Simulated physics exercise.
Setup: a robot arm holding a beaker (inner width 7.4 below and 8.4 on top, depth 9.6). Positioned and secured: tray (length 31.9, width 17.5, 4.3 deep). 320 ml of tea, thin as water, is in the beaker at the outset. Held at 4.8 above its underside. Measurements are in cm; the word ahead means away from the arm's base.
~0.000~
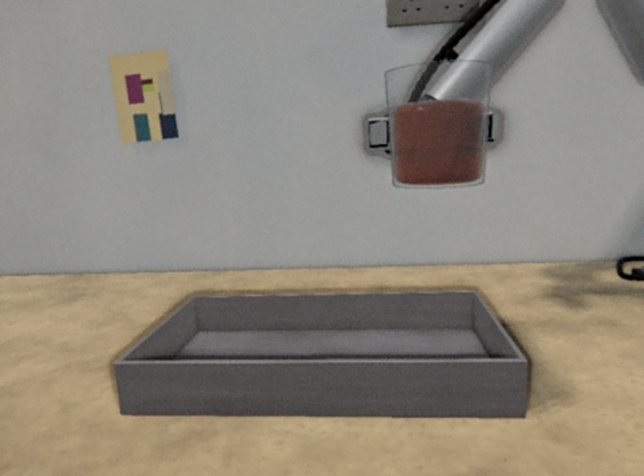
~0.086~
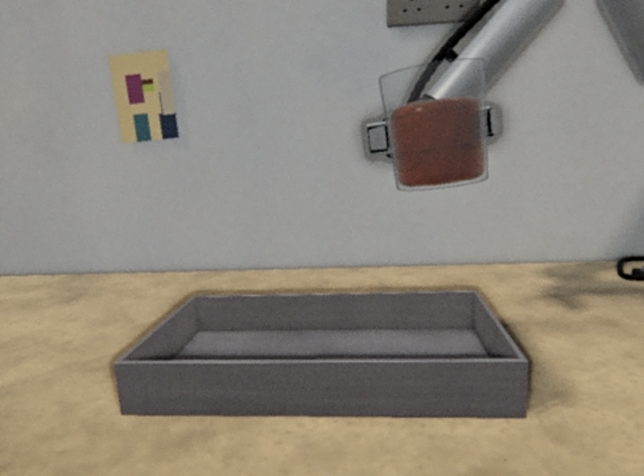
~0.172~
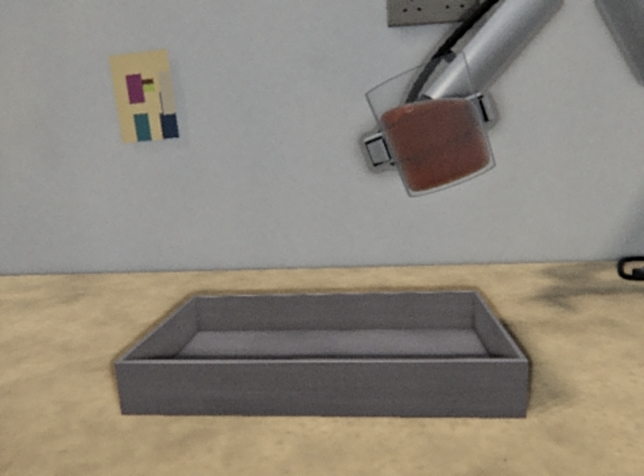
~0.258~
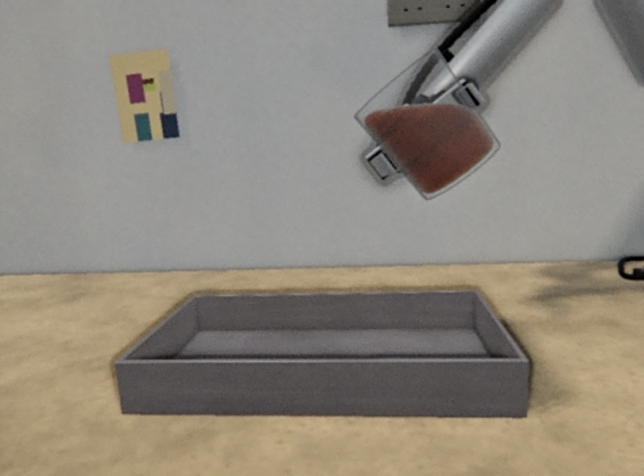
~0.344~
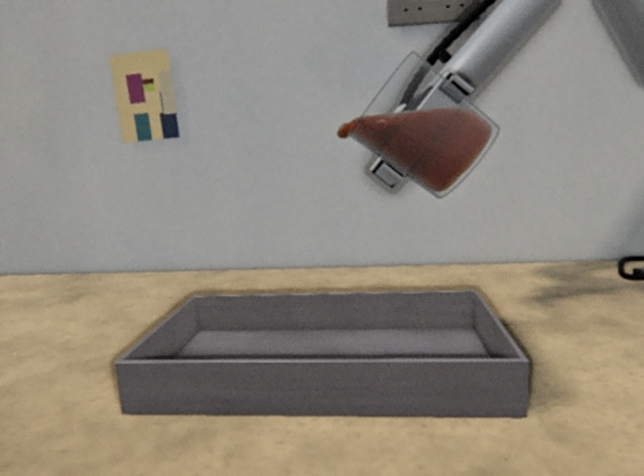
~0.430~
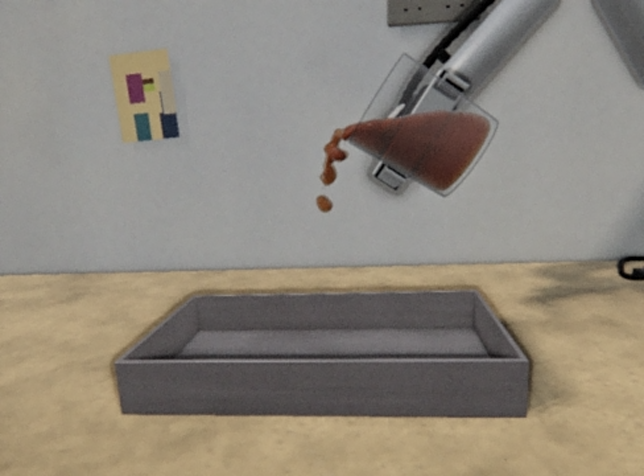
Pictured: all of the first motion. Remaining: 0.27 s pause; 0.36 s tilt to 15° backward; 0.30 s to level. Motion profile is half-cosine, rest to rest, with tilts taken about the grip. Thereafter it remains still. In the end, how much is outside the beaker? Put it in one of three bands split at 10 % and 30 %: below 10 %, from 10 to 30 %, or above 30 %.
Band: From 10 to 30 %.
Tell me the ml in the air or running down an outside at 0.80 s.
Close to 10 ml of it.
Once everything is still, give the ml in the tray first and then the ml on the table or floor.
Roughly 60 ml, then 5 ml.
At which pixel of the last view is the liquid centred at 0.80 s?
(396, 183), roughly.
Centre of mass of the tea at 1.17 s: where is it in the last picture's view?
Centre at roughly (393, 191) px.
After 0.80 s, tilted 42° forward, liquid up to 23 above the table; 260 ml in the beaker, 50 ml in the tray, 10 ml in the air or running down outside.
After 1.17 s, tilted 10° backward, liquid up to 24 above the table; 260 ml in the beaker, 60 ml in the tray.
After 1.56 s, level, liquid up to 23 above the table; 260 ml in the beaker, 60 ml in the tray, 5 ml on the table or floor.
After 2.36 s, level, liquid up to 24 above the table; 260 ml in the beaker, 60 ml in the tray, 5 ml on the table or floor.
At rest, 260 ml in the beaker, 60 ml in the tray, 5 ml on the table or floor. That is 19 % outside the beaker.
